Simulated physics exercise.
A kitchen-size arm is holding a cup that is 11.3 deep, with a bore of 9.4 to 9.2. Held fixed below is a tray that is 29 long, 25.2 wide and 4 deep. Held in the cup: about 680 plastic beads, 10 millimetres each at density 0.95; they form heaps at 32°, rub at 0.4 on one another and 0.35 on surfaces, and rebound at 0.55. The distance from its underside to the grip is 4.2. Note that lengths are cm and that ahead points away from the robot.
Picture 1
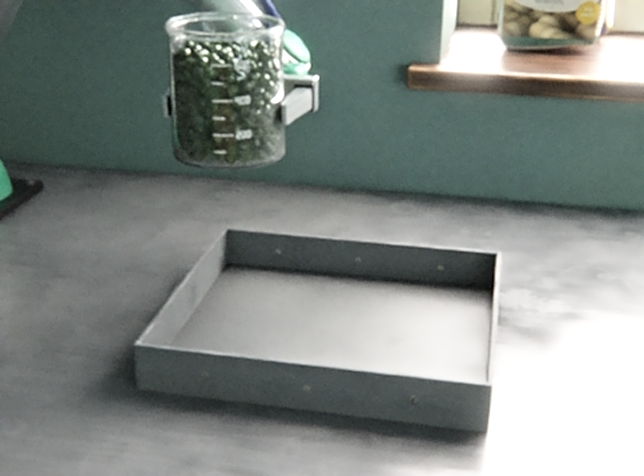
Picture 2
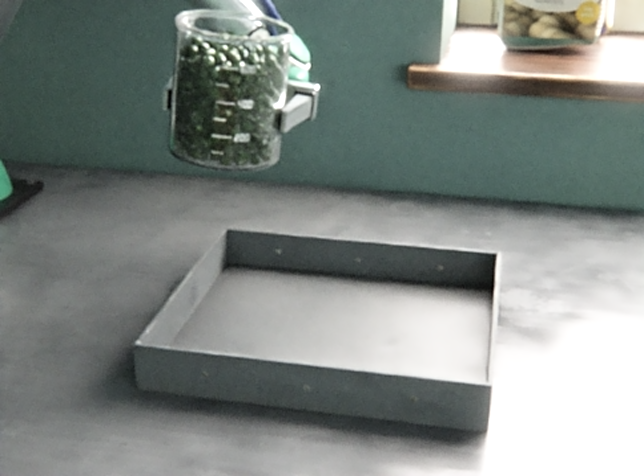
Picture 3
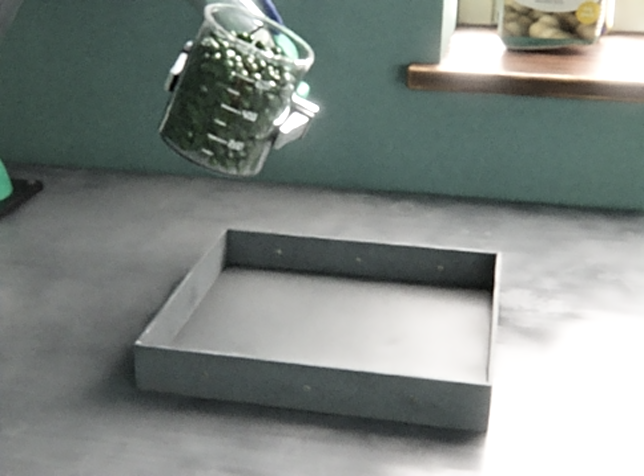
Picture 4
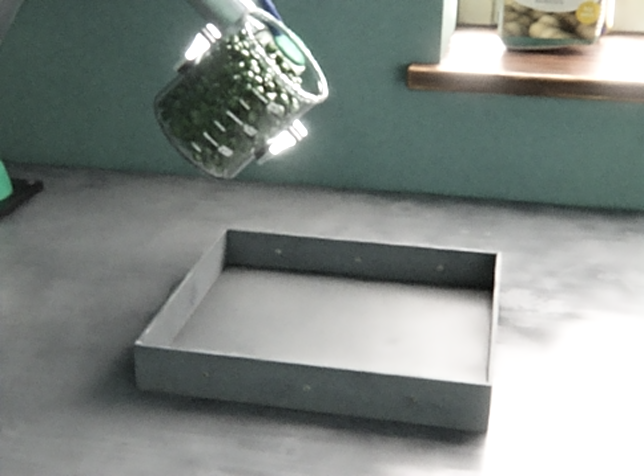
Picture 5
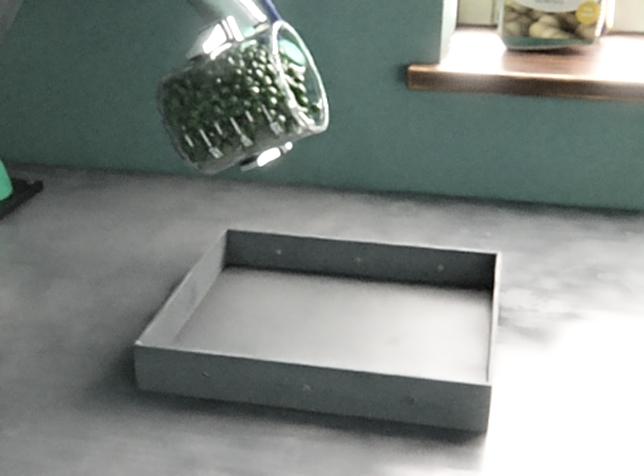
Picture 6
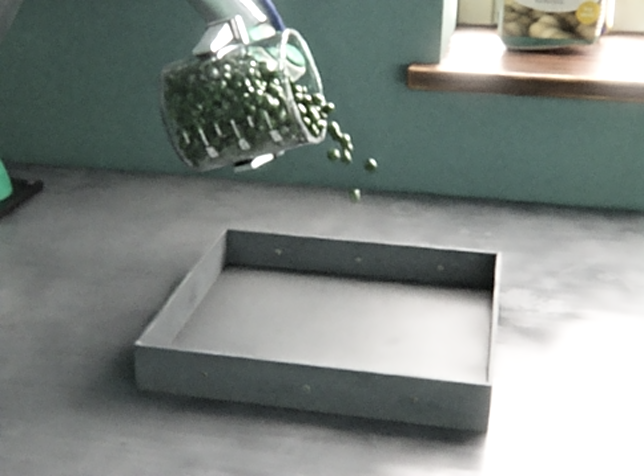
In the video, a robotic arm holds a clear, marked beaker of small green beads above a gray counter with an empty square tray, then tilts it steadily to the right until several beads tumble out over the rim.
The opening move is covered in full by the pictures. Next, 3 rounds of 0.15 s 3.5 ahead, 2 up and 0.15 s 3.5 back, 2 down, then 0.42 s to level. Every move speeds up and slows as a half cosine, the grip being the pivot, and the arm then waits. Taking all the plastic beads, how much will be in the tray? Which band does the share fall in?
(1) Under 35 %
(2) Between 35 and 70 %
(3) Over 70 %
Between 35 and 70 %.
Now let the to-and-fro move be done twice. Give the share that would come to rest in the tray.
It would then be around 40 per cent.
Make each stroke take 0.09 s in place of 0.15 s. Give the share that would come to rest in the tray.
I'd expect some 70 per cent.
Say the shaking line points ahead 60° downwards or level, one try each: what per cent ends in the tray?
10 and 45 %.
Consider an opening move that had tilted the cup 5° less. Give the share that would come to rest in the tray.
It would be near 40 per cent.
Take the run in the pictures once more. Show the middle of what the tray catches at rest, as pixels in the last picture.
Near (410, 334).
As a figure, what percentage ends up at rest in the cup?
I'd put it close to 50 per cent.
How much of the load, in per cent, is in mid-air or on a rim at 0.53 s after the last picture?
5 %.
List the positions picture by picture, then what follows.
The first picture shows cup middle at (227, 91), level; upper third of the load around (226, 64), from x 180 to 275, top at y 40; 682 in the cup.
The second picture shows cup middle at (229, 91), tilted 7° forward; upper third of the load around (229, 65), from x 175 to 280, top at y 35.
The third picture shows cup middle at (234, 93), tilted 25° forward; upper third of the load around (233, 69), from x 170 to 295, top at y 30.
The fourth picture shows cup middle at (239, 97), tilted 47° forward; upper third of the load around (238, 72), from x 165 to 305, top at y 35.
The fifth picture shows cup middle at (242, 101), tilted 65° forward; upper third of the load around (238, 79), from x 170 to 315, top at y 50.
The sixth picture shows cup middle at (243, 103), tilted 72° forward; upper third of the load around (230, 83), from x 170 to 370, top at y 55; 675 in the cup, 7 in flight or on a rim.
Then, 0.53 s later, tilted 72° forward, highest piece 25 above the table; 490 in the cup, 157 in the tray, 35 in flight or on a rim.
Then, 1.06 s later, tilted 50° forward, highest piece 24 above the table; 345 in the cup, 330 in the tray, 2 on the table or floor, 5 in flight or on a rim.
Then, 1.52 s later, level, highest piece 24 above the table; 344 in the cup, 336 in the tray, 2 on the table or floor.
Then, 2.57 s later, level, highest piece 24 above the table; 344 in the cup, 336 in the tray, 2 on the table or floor.
At rest, 344 in the cup, 336 in the tray, 2 on the table or floor. That is 49 % in the tray.
